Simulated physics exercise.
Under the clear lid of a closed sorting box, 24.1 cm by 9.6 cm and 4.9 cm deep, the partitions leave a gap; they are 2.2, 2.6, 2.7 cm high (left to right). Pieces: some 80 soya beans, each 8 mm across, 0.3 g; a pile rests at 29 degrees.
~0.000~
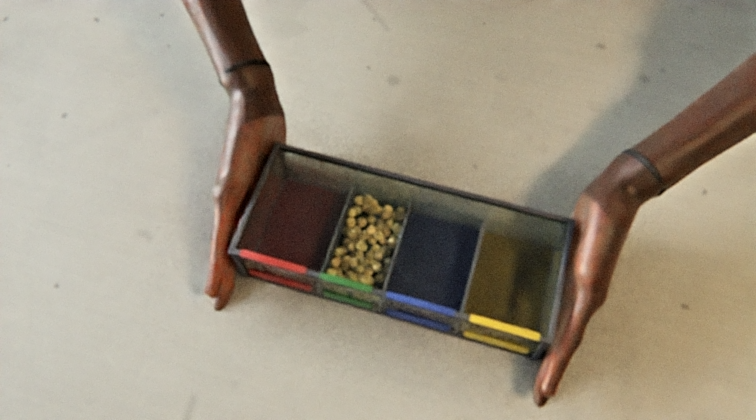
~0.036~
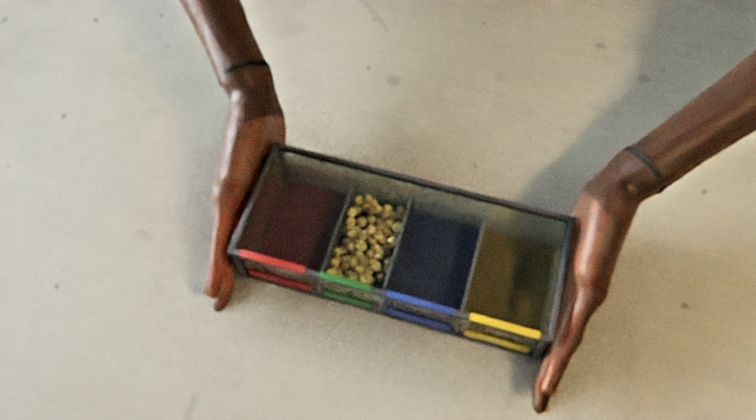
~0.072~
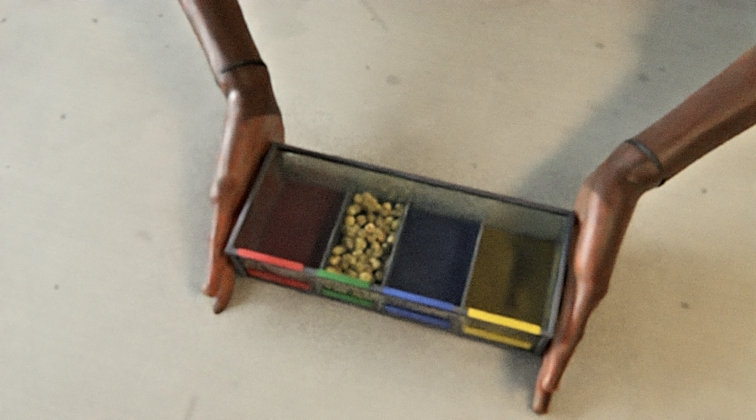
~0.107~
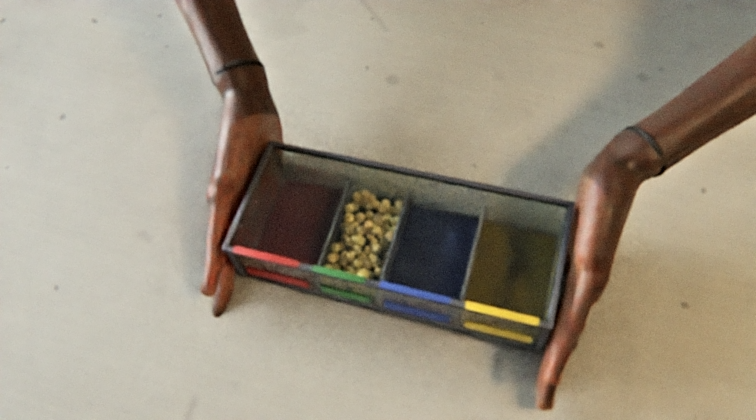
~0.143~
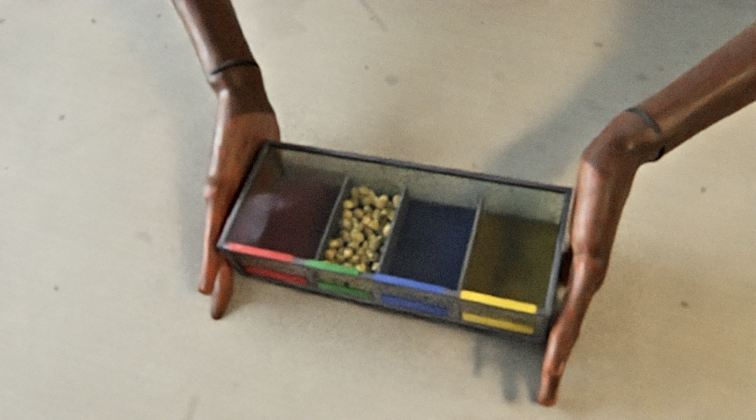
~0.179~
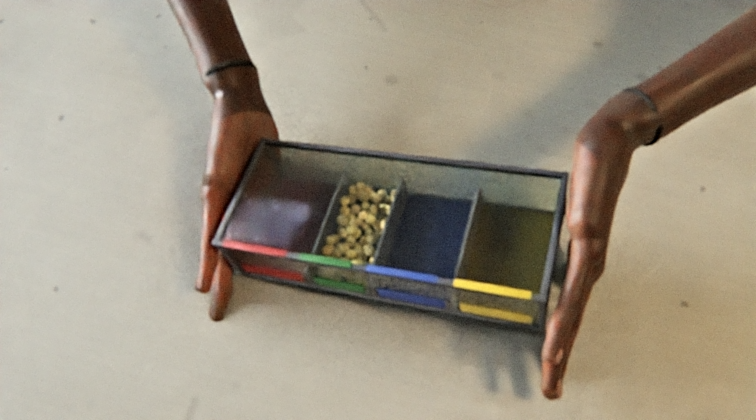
Two hands gradually tilt a clear-lidded sorting box with beans in its green section.
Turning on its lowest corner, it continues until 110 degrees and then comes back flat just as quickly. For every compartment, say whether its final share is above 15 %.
Red: Yes, blue: No, green: No, yellow: No.
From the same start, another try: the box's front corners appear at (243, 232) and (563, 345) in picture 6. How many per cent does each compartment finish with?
Red = 0 %, blue = 5 %, green = 0 %, yellow = 100 %.
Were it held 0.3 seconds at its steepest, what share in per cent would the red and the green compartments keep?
Red keeps 100% and green keeps 0%.
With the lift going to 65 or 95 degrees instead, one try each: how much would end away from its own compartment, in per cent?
About 5 and about 80 per cent, in that order.
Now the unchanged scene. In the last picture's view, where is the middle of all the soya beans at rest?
Approximately (293, 209) in the last view.
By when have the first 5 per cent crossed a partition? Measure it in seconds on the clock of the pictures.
Note: T close to 0.85 s.
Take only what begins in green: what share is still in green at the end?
I'd put it at roughly 0 per cent.
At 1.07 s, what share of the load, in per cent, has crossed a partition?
At that moment it's some 55 per cent.
After 1.07 s, tilt 110 degrees; red 55 %, green 45 %.
After 1.67 s, tilt 50 degrees; red 100 %.
Then, at 2.31 s, tilt 0 degrees; red 100 %.
By 3.0 s all is still; red 100 %, blue 0 %, green 0 %, yellow 0 %.
